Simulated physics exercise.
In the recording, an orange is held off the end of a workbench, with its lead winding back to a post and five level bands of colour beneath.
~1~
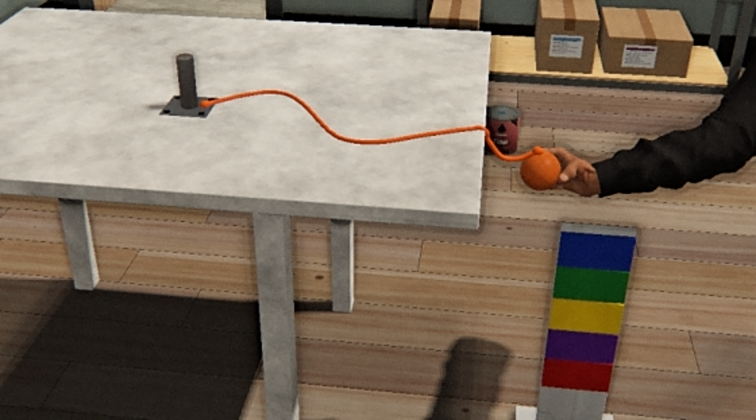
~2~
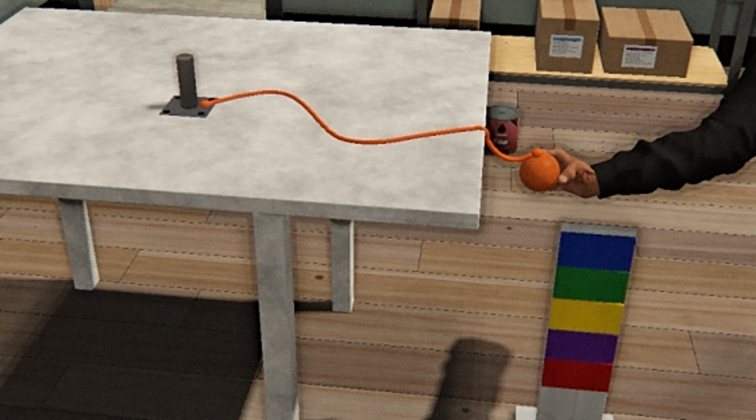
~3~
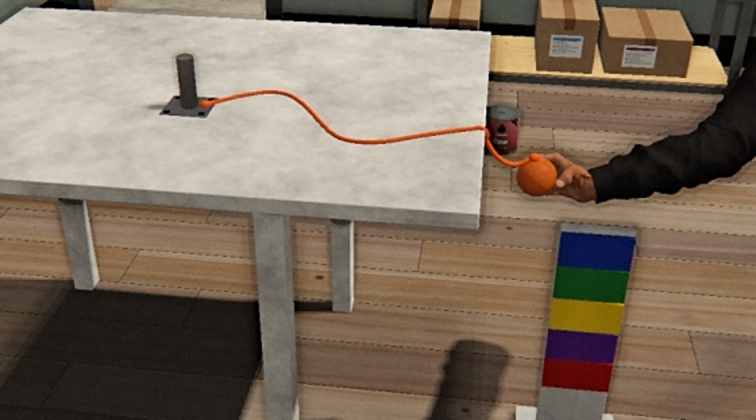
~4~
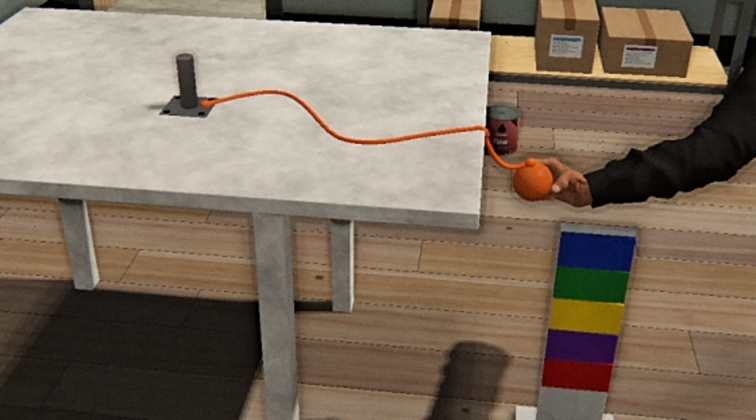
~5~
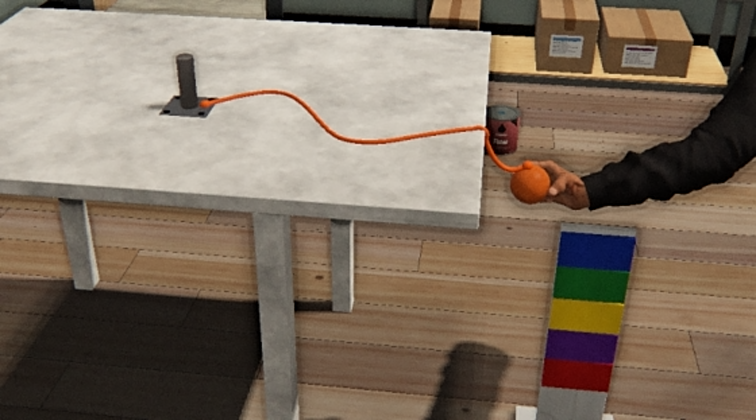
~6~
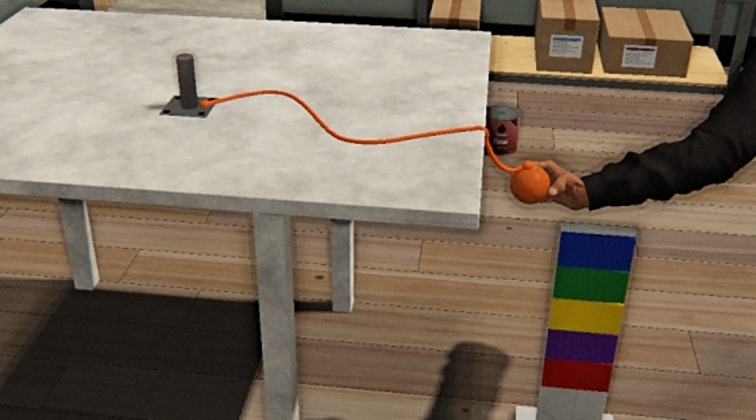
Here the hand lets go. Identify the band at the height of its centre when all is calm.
Its centre is at green.
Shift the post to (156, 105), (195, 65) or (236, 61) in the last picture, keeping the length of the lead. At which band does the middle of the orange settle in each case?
The first case gives blue, the second blue and the third green.
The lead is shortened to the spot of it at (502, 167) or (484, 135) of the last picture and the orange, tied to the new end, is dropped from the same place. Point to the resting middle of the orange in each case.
Going through both, you get (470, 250) and then (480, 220).
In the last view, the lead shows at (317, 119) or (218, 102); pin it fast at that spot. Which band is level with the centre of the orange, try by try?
Results, in sequence: Blue / green.
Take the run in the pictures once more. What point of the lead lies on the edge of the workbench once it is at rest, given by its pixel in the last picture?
It's the piece you see at (414, 137).
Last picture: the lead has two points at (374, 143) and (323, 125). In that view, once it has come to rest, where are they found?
Result - first point (446, 124), second point (378, 119).
A little later, orange near (457, 272); level with green.
Next, orange near (504, 273); level with green.
When it is over, orange near (482, 275); level with green. The lead holds its middle at green.
